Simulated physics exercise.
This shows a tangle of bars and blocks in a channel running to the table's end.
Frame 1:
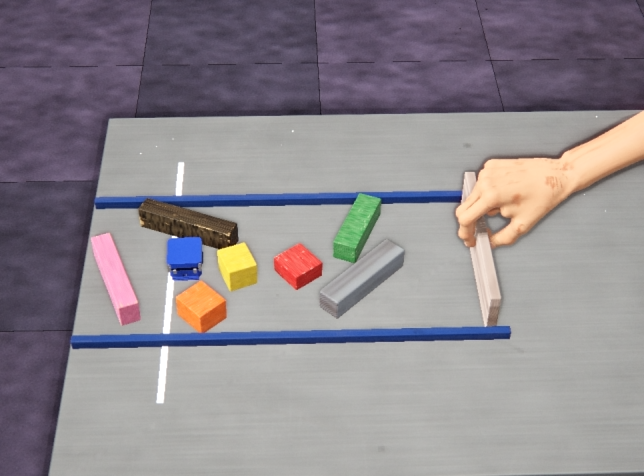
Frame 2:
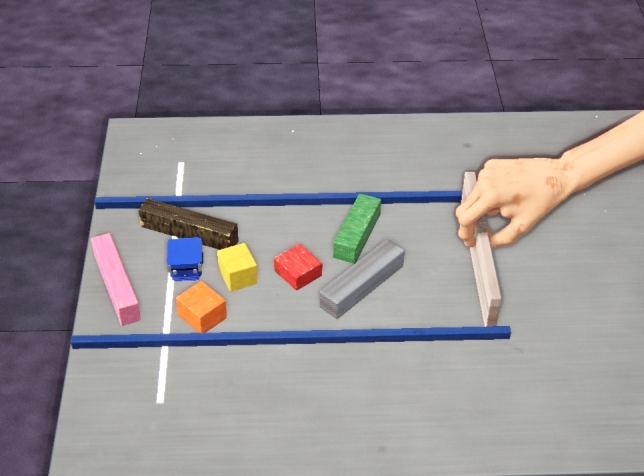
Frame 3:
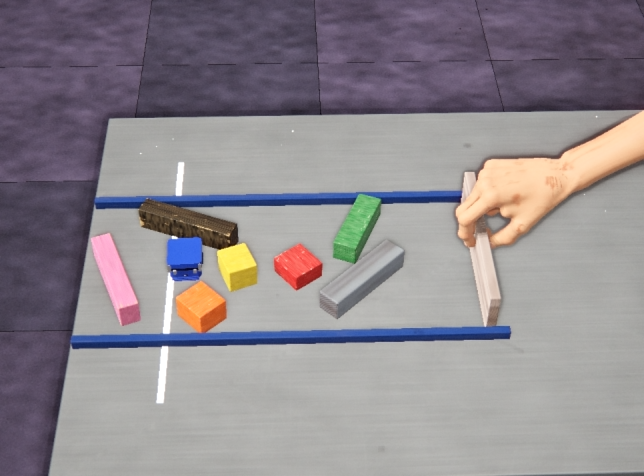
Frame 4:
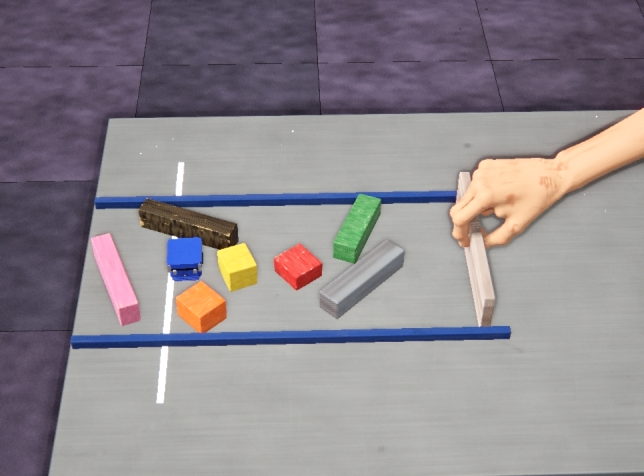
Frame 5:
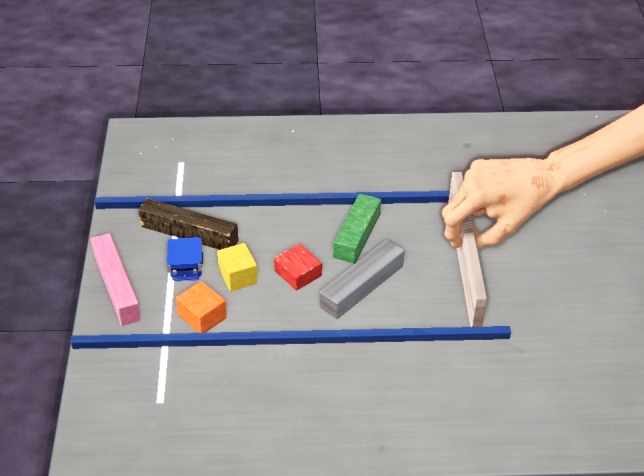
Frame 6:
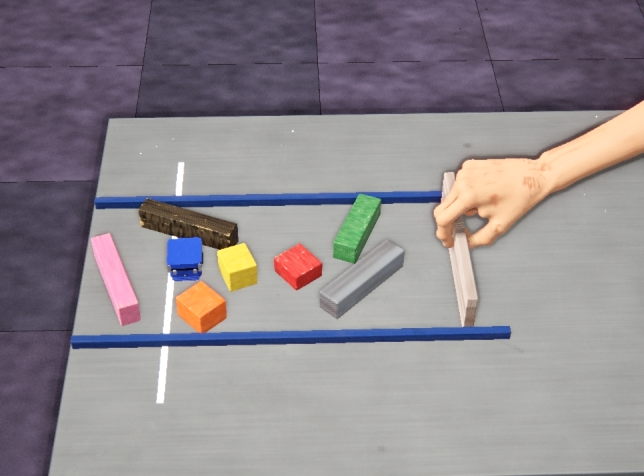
A hand at the right slides a pale upright board a short way left between two blue rails on a grey tabletop, seen from above at an angle by a still camera. Pink, black, green and grey bars lie scattered in the channel with orange, yellow and red blocks and a small blue case near a white line. Nothing else moves, and the board touches none of them.
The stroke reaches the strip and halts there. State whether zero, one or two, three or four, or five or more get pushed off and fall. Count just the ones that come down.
It sends over the edge a lone piece or a pair.
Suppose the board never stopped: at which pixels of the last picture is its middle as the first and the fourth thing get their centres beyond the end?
The middle is at about (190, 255), later at about (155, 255).
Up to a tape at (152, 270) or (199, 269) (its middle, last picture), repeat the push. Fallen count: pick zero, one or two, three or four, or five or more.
One after the other: Three or four, then zero.
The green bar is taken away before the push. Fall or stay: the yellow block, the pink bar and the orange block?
Final state: Yellow block in place, pink bar off, orange block in place.
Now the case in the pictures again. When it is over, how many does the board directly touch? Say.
It touches 2.
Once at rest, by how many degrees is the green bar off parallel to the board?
Around 20 degrees.
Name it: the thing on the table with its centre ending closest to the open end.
That would be the black bar.
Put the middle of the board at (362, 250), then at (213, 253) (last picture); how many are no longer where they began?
It comes to 2 for the first spot, 8 for the other.
A little later, none off yet; pink bar at rest near (116, 278); blue case at rest near (185, 259); black bar at rest near (188, 225).
When it is over, the number that fall off is one or two; down, pink bar.
